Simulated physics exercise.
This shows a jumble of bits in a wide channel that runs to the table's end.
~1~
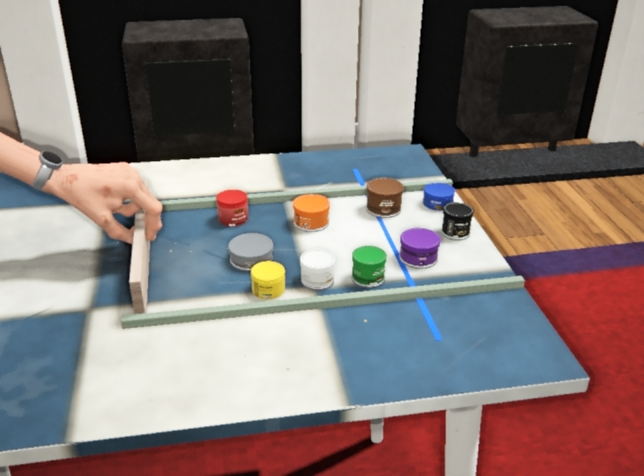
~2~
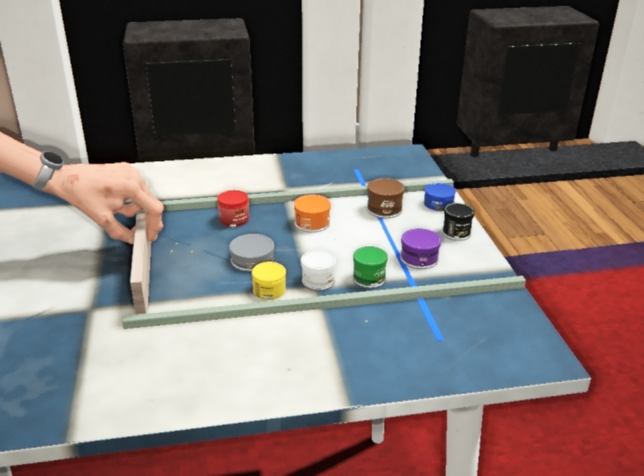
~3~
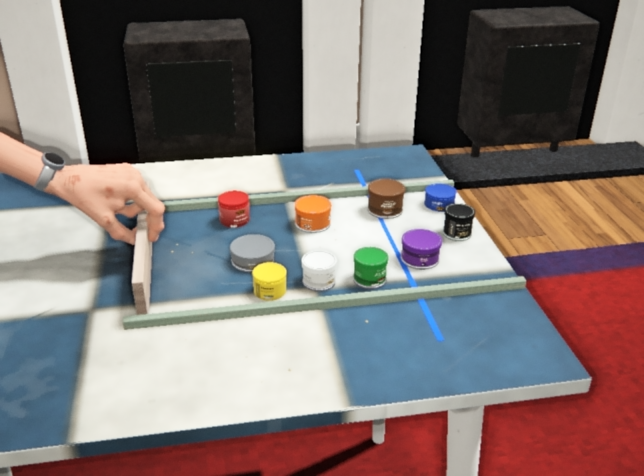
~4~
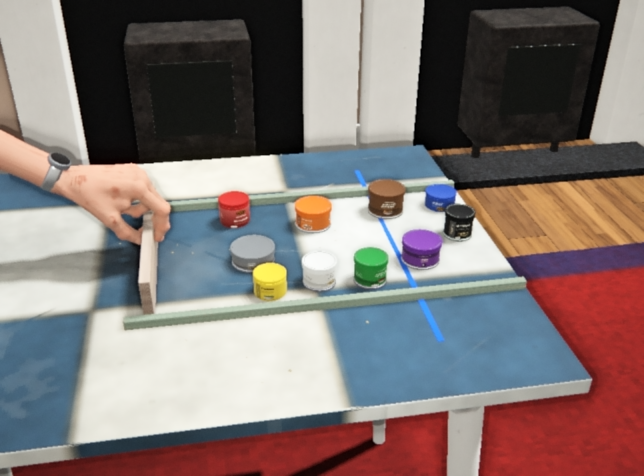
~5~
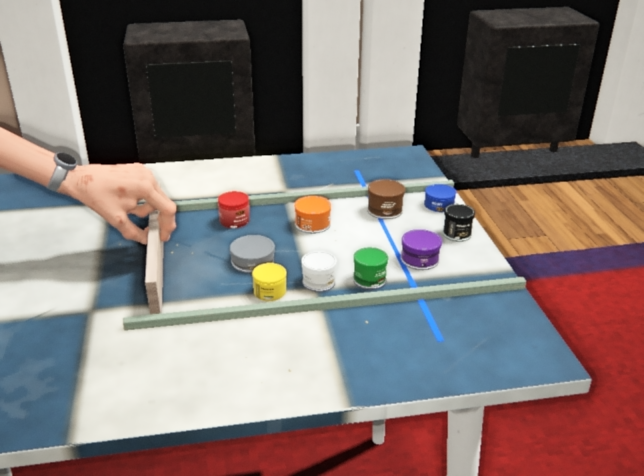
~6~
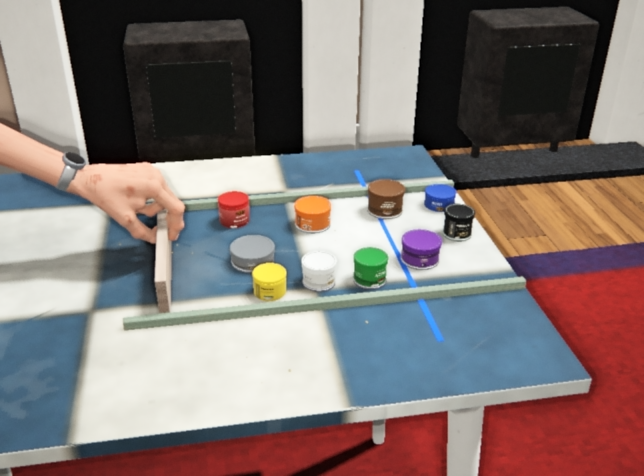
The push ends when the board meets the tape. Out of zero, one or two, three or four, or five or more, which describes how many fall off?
Okay, so the number that tips off the end comes to zero, I'd say.
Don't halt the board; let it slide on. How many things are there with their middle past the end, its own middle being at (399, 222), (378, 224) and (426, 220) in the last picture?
In order, that gives 0, then 0, then 1.
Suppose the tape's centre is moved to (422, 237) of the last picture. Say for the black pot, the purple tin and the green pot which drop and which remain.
The black pot does not fall, the purple tin stays on, the green pot remains up.
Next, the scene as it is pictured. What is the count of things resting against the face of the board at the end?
Result: 5 in all.
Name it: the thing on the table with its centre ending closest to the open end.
The blue tub finishes nearest.
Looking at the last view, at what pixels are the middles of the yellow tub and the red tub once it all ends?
They end up close to (429, 275) and (386, 191).
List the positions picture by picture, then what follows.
In the first picture, blue tub (439, 197); black pot (457, 221); purple tin (419, 248); board (142, 243); tape (389, 239).
In the second picture, black pot (458, 222); white tin (319, 270).
In the third picture, purple tin (421, 249); brown pot (386, 199).
In the fourth picture, blue tub (440, 198); red tub (234, 210).
In the fifth picture, black pot (458, 223); yellow tub (270, 282).
In the sixth picture, blue tub (440, 198); black pot (458, 223); purple tin (421, 249); board (164, 242); tape (391, 240).
Soon after, none off yet; blue tub at rest near (440, 198); black pot at rest near (458, 223); purple tin at rest near (421, 249).
At rest, the number that fall off is zero.
